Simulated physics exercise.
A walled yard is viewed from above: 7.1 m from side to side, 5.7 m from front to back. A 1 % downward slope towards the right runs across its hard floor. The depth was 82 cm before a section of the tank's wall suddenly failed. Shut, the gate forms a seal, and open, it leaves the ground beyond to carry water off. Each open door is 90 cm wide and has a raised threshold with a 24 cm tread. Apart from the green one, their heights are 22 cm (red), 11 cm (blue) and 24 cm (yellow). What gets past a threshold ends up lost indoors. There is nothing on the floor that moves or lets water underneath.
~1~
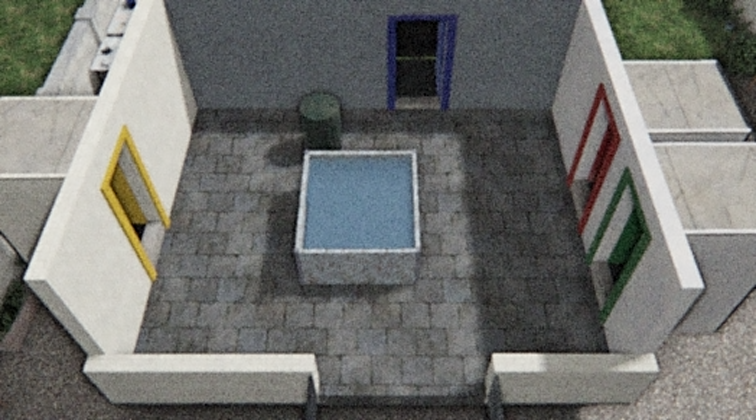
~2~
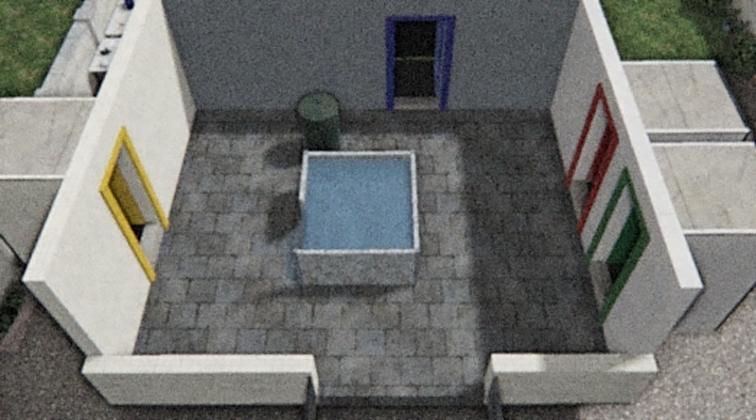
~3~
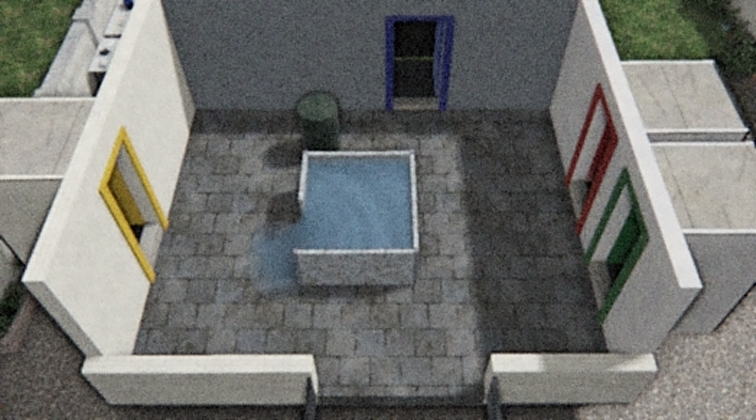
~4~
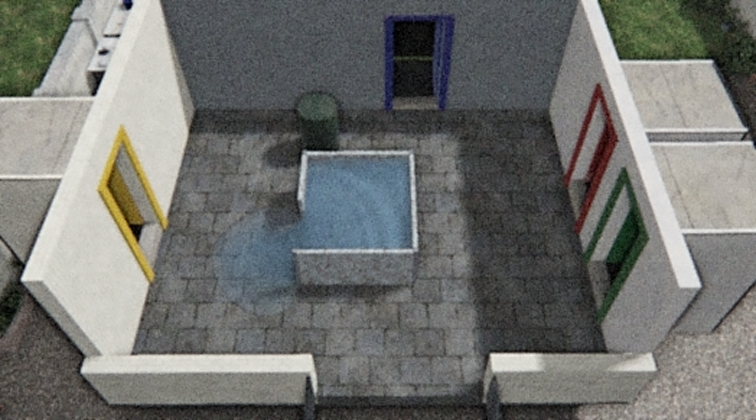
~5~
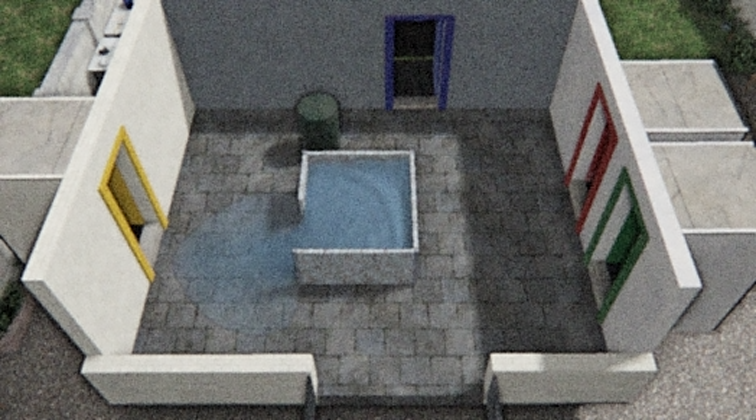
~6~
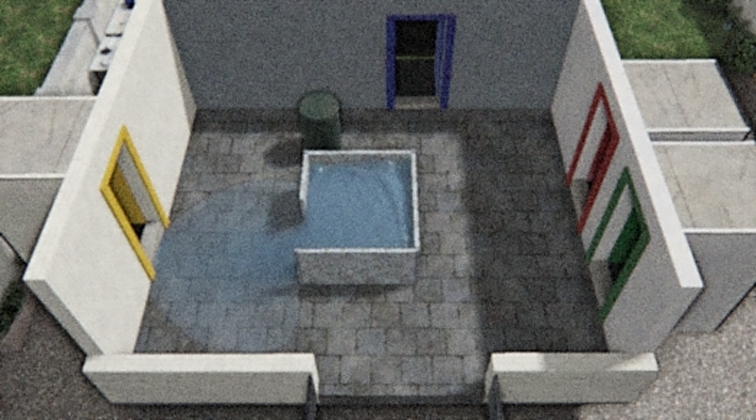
Water pouring through a gap in the left side of a raised tank, spreading across the paving toward the yellow-framed doorway.
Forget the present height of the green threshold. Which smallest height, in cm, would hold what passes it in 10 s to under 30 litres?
It would have to be roughly 8 cm high.
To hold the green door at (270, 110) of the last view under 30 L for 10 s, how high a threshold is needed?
Minimum: Close to 10.5 cm.
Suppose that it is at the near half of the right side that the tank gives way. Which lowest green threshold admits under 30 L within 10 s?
In that case about 29 cm.
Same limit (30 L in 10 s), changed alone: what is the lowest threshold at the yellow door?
Yellow door, minimum about 30 cm.
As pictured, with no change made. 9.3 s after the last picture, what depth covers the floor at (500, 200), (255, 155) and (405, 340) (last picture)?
Roughly 9, 9 and 2 cm, in turn.
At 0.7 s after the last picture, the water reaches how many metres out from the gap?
I make it some 3.6 m.
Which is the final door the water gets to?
The red one comes last.
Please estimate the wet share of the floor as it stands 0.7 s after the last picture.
Roughly 25 percent.
Then, 0.7 s after the last picture water covers 25 % of the floor, deepest (54 cm) near (127, 378); it has not reached the green door.
Then, 2.3 s after the last picture water covers 35 % of the floor, deepest (30 cm) near (181, 254); it has not reached the green door.
Then, 9.3 s after the last picture water covers 95 % of the floor, deepest (12 cm) near (513, 302); 9 cm at the green door, 0 litres in over its 19 cm threshold.
At the green door as built, the water peaked near 14 cm, 4.7 s after the last picture.
With a threshold of 6.5 cm, 55 litres would have come in within the 10 s; with 10.5 cm, 7 litres. So under 30 litres takes about 8 cm.
